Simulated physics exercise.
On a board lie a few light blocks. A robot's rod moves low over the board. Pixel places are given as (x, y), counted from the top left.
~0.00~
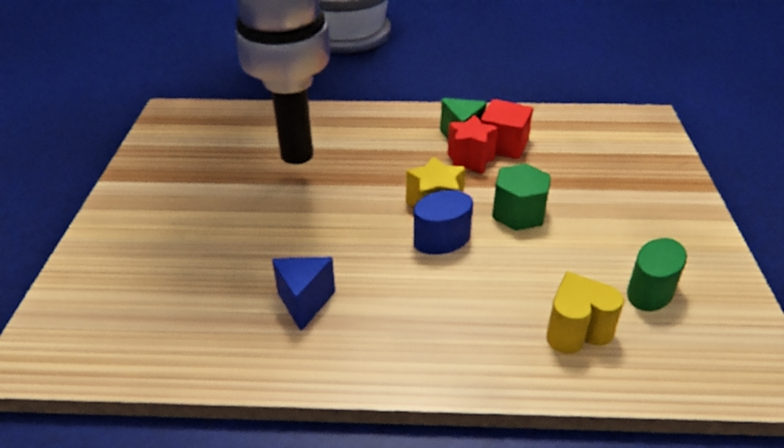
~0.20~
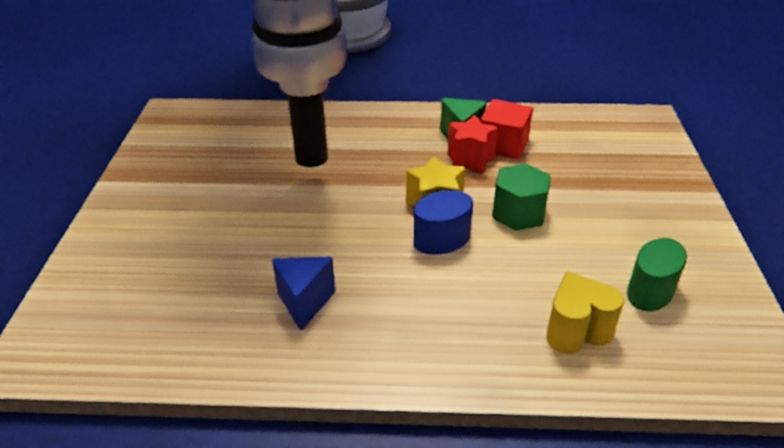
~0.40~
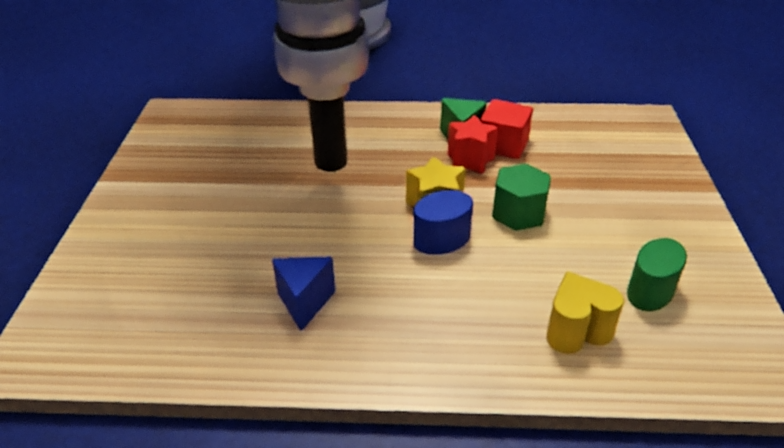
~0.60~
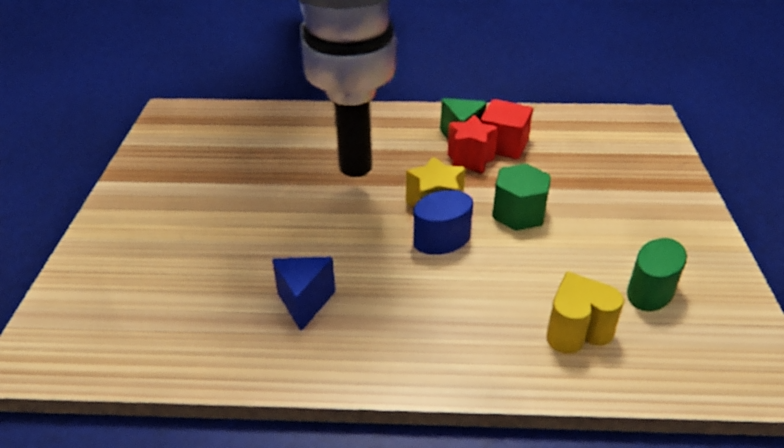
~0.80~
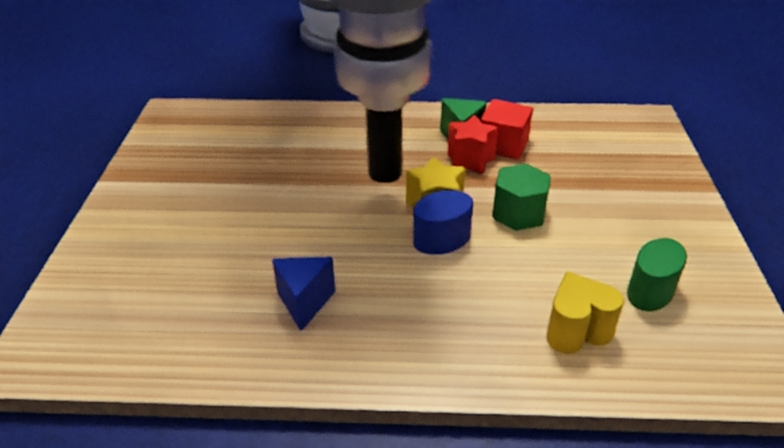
At first, a robot's dark rod hangs low over the upper left part of a wooden board scattered with red, green, blue and yellow blocks. The rod then slides steadily right and slightly toward the viewer, ending just left of the yellow star, while every block stays still.
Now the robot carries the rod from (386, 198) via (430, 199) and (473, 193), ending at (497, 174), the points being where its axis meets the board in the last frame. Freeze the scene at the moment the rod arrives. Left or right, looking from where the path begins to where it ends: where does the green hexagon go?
Answer: Rightward.
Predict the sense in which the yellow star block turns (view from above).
Seen from above, its turn is clockwise.
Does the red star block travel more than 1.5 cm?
That would be a no.
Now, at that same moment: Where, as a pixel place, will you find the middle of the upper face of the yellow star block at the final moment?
Pixel (497, 185).
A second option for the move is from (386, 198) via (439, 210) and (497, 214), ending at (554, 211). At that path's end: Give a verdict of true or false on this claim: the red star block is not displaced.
The claim holds.
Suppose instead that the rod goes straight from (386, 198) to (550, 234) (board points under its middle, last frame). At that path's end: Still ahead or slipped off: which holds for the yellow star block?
At the end of the path, the rod is still pushing the yellow star block ahead of it.
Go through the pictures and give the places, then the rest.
The first frame shows lower end of the rod (297, 156), tops of blocks, yellow star block (437, 174), red star block (473, 128), red square (507, 112), green hexagon (524, 179).
The second frame shows rod (312, 159), blocks as before.
The third frame shows rod (331, 163), blocks as before.
The fourth frame shows rod (356, 168), blocks as before.
The fifth frame shows rod (385, 174), yellow star block (437, 174), red star block (473, 128), red square (507, 112), green hexagon (524, 179).
On the path given first. One third of the way, rod (432, 175); yellow star block (474, 182), turned 25° clockwise; green hexagon (533, 181).
Two thirds of the way, rod (476, 169); yellow star block (497, 185), turned 75° clockwise; green hexagon (553, 187), turned 35° anticlockwise.
At the end, rod (499, 150); yellow star block (497, 185), turned 75° clockwise; red star block (473, 123), turned 20° anticlockwise; red square (508, 109), turned 15° clockwise; green hexagon (553, 187), turned 35° anticlockwise.
